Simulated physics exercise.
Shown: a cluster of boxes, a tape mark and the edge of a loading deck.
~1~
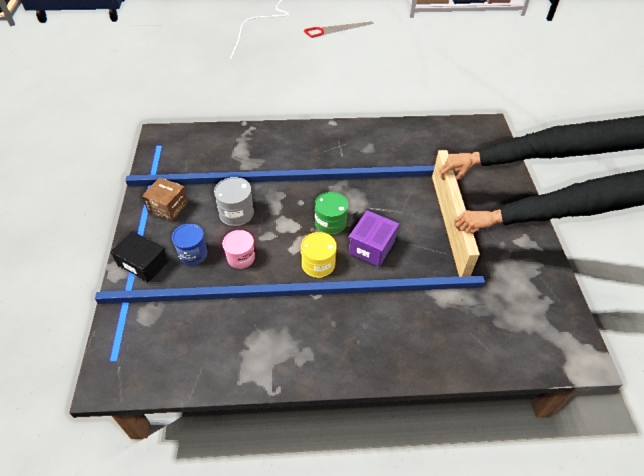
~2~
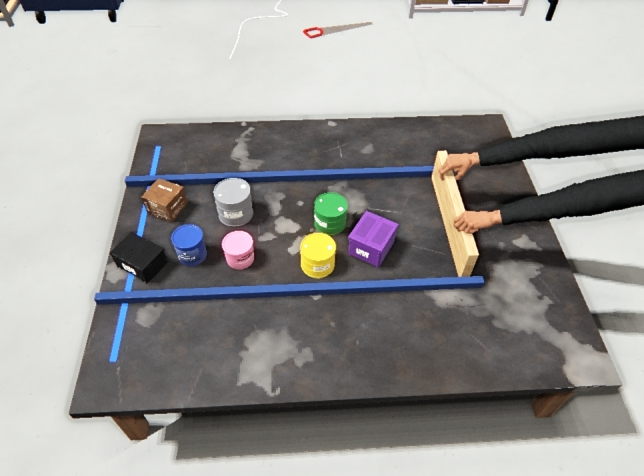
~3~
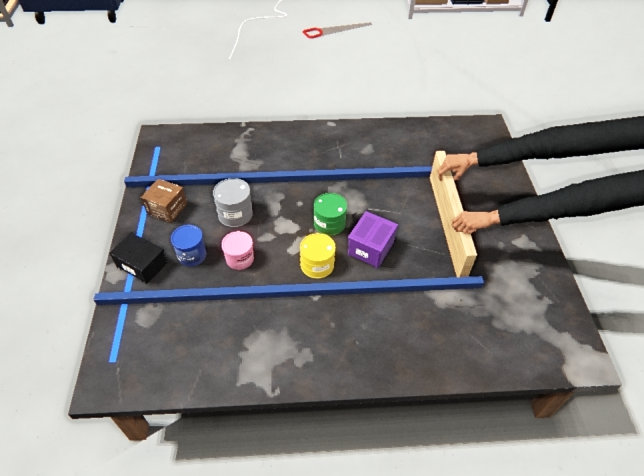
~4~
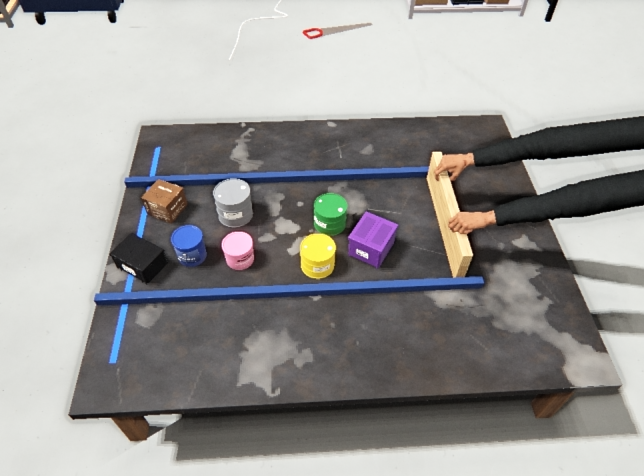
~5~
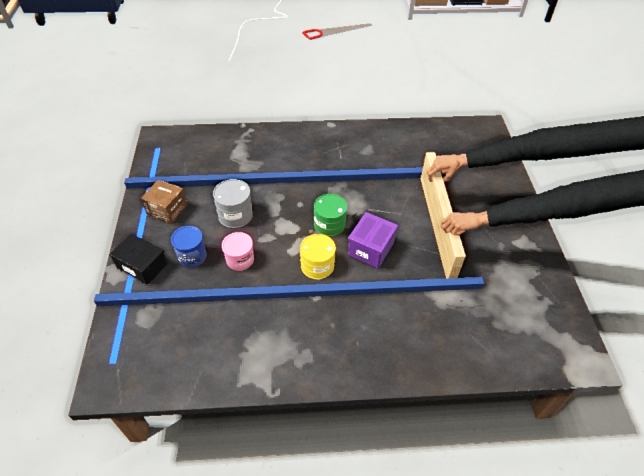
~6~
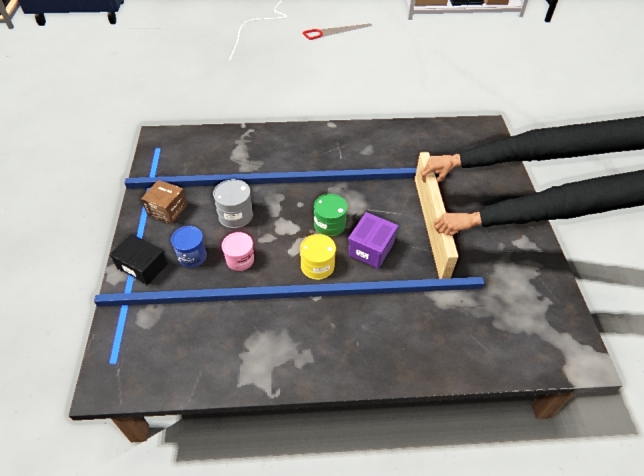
A dark, stained table stands on a pale floor, seen from above at an angle by a camera that stays still. Between two long blue rails sit a brown box and black box by a blue tape line at left, then blue, grey, pink, green and yellow canisters and a purple box. From the right, two black-sleeved arms hold a wooden plank and slide it slightly leftward, while the objects stay put.
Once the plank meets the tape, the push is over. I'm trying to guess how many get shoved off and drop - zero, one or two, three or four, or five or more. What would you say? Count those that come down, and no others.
I would say five or more.
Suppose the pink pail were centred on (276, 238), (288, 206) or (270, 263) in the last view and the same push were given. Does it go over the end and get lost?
In turn it is lost; does not fall; goes over.
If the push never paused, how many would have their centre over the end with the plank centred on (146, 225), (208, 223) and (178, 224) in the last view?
Counts per position: 5 / 0 / 2.
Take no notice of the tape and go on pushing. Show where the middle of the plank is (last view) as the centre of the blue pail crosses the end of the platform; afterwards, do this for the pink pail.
Estimated middle: (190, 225), and (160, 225) for the other.
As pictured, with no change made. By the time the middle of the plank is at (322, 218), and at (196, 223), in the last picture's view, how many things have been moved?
At the one place 3, at the other 8.
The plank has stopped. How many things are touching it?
My count gives 3.
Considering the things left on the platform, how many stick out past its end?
I'd put it at 3.
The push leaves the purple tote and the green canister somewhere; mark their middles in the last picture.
The purple tote ends up near (111, 258), and the green canister near (120, 226).
Soon after, none off yet; black tote at rest near (140, 260); brown box at rest near (165, 202); blue pail at rest near (190, 247).
Then, none off yet; black tote at rest near (140, 260); brown box at rest near (165, 202); blue pail moving near (188, 248).
Further on, none off yet; black tote moved about its own width near (94, 272); brown box moved about its own width near (147, 202); blue pail moved well along near (111, 246).
By the end, the number that fall off is five or more; fallen, yellow canister, pink pail, blue pail, brown box and black tote.
